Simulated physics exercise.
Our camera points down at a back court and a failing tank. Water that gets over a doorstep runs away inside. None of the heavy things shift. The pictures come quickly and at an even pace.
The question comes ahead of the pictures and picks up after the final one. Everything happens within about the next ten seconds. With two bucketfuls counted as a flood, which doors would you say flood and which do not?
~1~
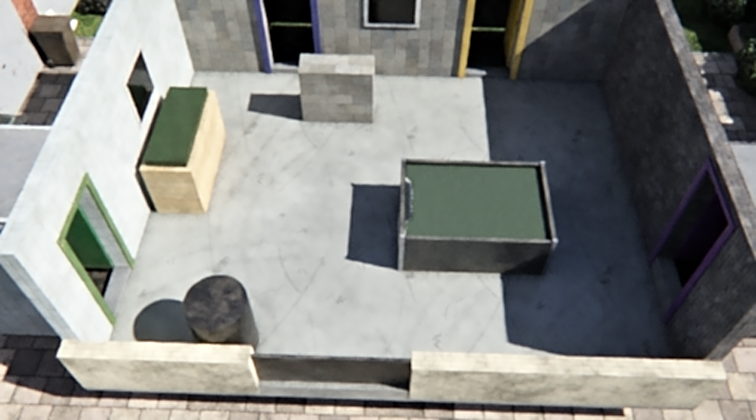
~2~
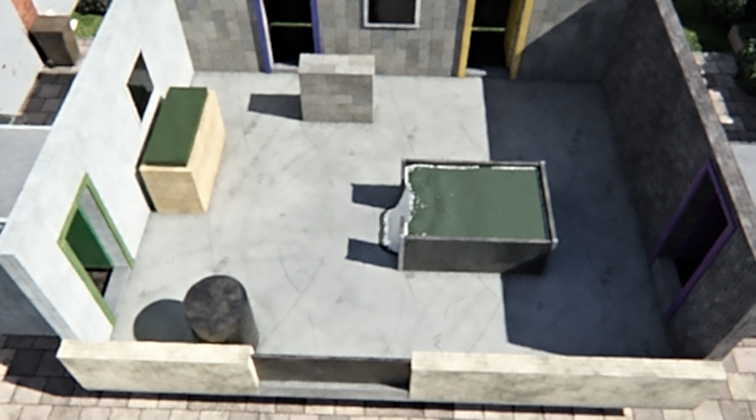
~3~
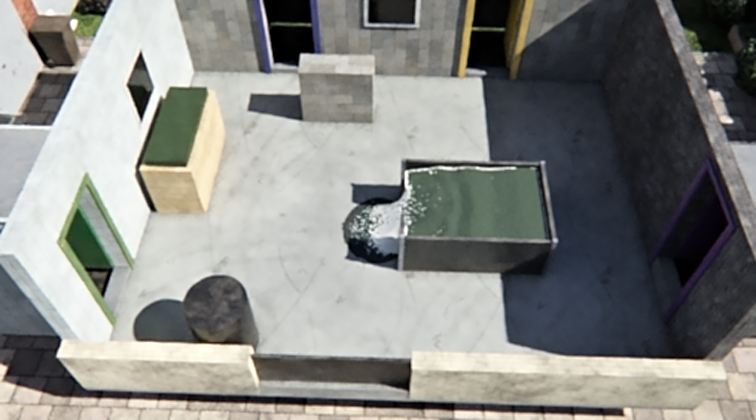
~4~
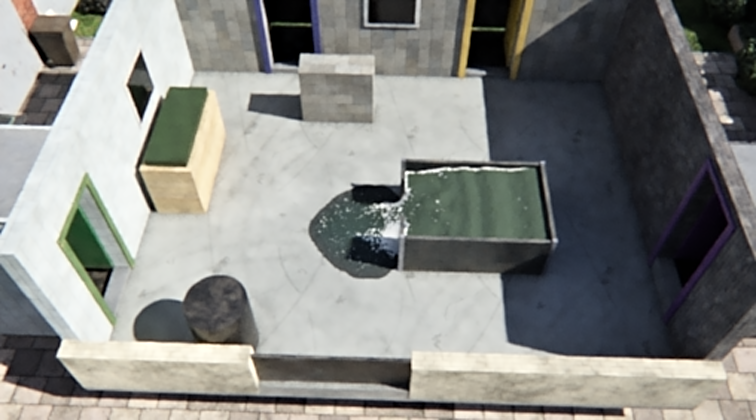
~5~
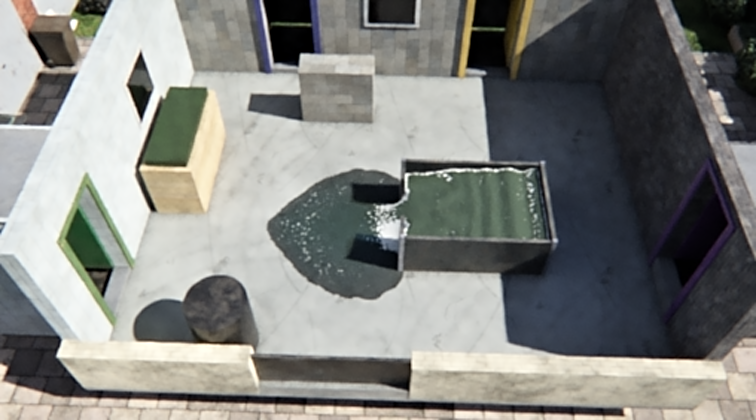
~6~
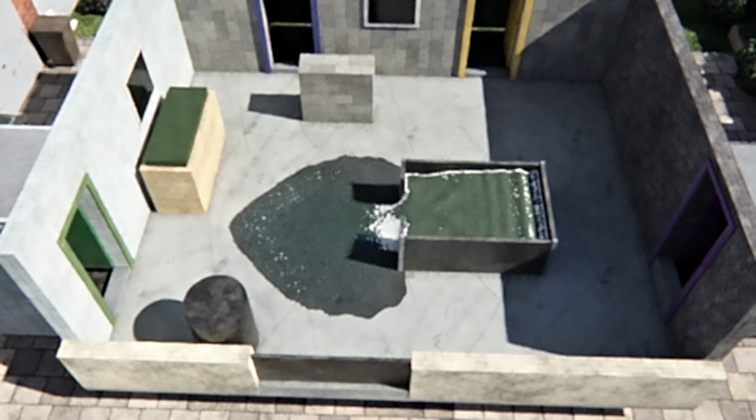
My prediction: The blue door doesn't get too much water coming through. The green door gets too much water coming through. The purple door doesn't get too much water coming through. The yellow door doesn't get too much water coming through.
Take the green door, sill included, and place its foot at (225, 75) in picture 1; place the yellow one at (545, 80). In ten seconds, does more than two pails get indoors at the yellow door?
As far as I can tell, the yellow door comes in lower.
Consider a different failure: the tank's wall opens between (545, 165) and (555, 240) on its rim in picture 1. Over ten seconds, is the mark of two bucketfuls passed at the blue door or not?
At the blue door, the flow misses the threshold.
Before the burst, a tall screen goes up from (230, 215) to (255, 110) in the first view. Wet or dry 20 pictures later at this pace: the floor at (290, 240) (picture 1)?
That spot would be inundated.
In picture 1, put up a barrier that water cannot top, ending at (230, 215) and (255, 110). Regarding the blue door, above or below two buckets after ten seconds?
As it turns out, the blue is flooded.
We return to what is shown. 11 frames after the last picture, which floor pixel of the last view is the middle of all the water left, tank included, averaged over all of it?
I would point to (374, 231).
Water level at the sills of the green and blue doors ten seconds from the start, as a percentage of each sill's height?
Readings, in sequence: 110 percent and 60 percent.
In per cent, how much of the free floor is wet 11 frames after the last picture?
Around 40 percent, give or take.
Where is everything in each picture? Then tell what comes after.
The water tank at (475, 202) is whole and still, in the first frame.
The front is at (392, 211), out from the gap at (403, 220), in the second frame.
The front is at (352, 218), out from the gap at (403, 221), in the third frame.
The front is at (315, 223), out from the gap at (403, 221), in the fourth frame.
Water pours out at (403, 221) and has run to (275, 222), in the fifth frame.
The front is at (238, 221), out from the gap at (403, 220), in the sixth frame.
A moment on, water covers 30 % of the floor; the blue door not reached, the green door not reached, the purple door not reached, the yellow door not reached.
Next, water covers 40 % of the floor; the blue door not reached, the green door over two buckets in, the purple door not reached, the yellow door not reached.
Then, water covers 45 % of the floor; the blue door wet at the sill, nothing in, the green door far over two buckets in, the purple door not reached, the yellow door not reached.
Later, water covers 55 % of the floor; the blue door wet at the sill, nothing in, the green door far over two buckets in, the purple door not reached, the yellow door not reached.
In the end, water covers 85 % of the floor; the blue door wet at the sill, nothing in, the green door far over two buckets in, the purple door wet at the sill, nothing in, the yellow door wet at the sill, nothing in.
